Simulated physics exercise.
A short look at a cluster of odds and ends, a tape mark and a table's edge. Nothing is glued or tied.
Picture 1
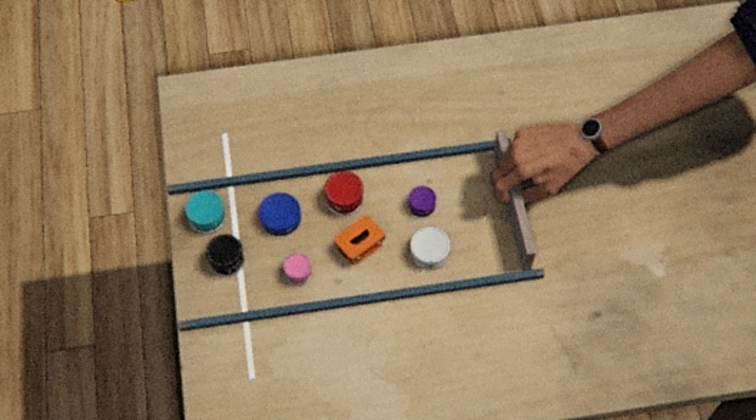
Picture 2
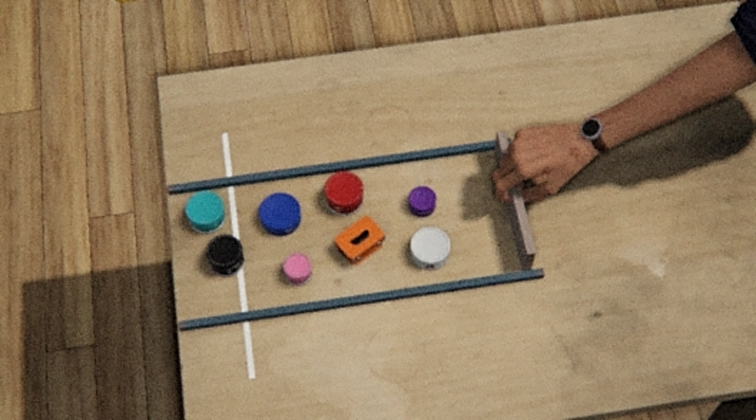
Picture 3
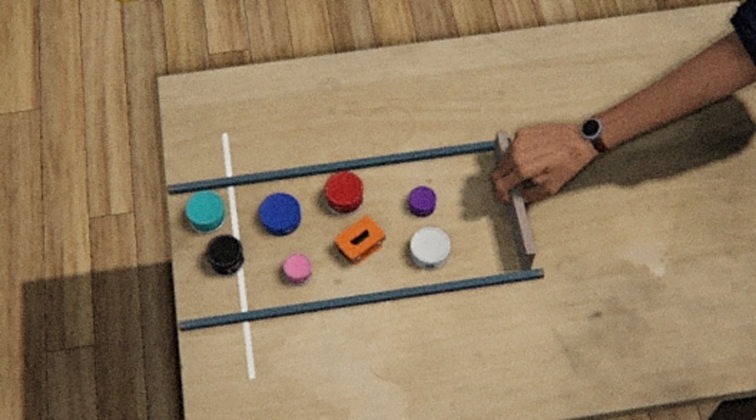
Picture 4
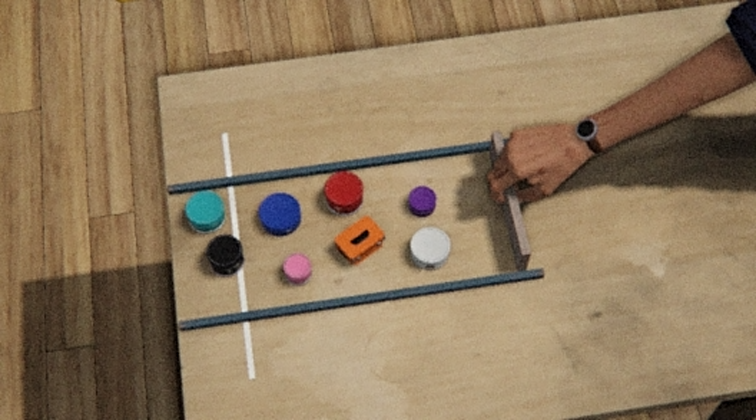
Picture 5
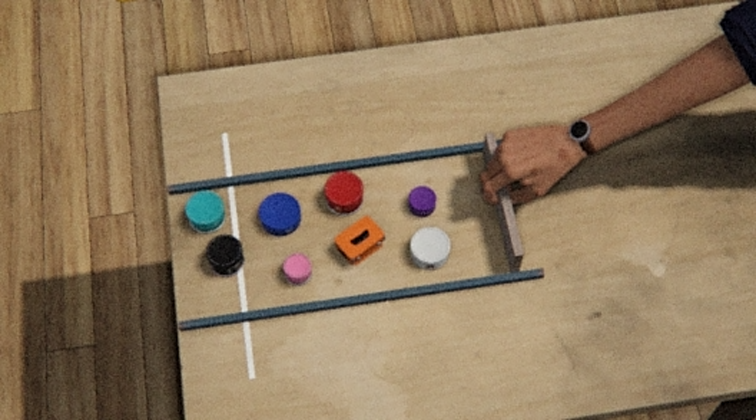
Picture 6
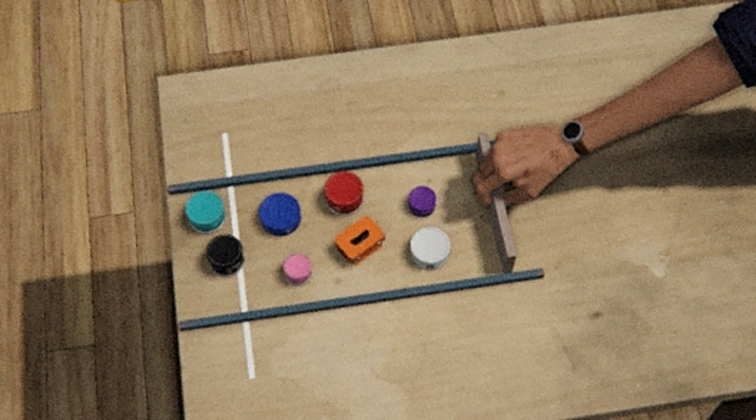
On a wooden tabletop, a hand wearing a watch slides a board slightly left between two rails, while colourful pots sit still.
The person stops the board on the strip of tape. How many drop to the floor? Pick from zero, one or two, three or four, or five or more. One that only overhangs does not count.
Outcome: The number that fall off is one or two.
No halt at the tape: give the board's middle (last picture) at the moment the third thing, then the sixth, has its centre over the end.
Its middle is around (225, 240) and later (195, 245).
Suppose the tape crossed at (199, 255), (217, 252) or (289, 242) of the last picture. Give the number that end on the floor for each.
Try by try, 5, 4 and 0.
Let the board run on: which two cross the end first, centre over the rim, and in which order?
They are the turquoise pot, the black pot.
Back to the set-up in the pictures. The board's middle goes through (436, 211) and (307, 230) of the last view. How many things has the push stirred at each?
By then 2, and 6.
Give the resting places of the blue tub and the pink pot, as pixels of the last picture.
About (187, 231), and the other about (190, 292).
Early on, none off yet; turquoise pot at rest near (206, 212); black pot at rest near (226, 256); blue tub at rest near (280, 215).
Finally, the number that fall off is one or two; lost, black pot and turquoise pot.
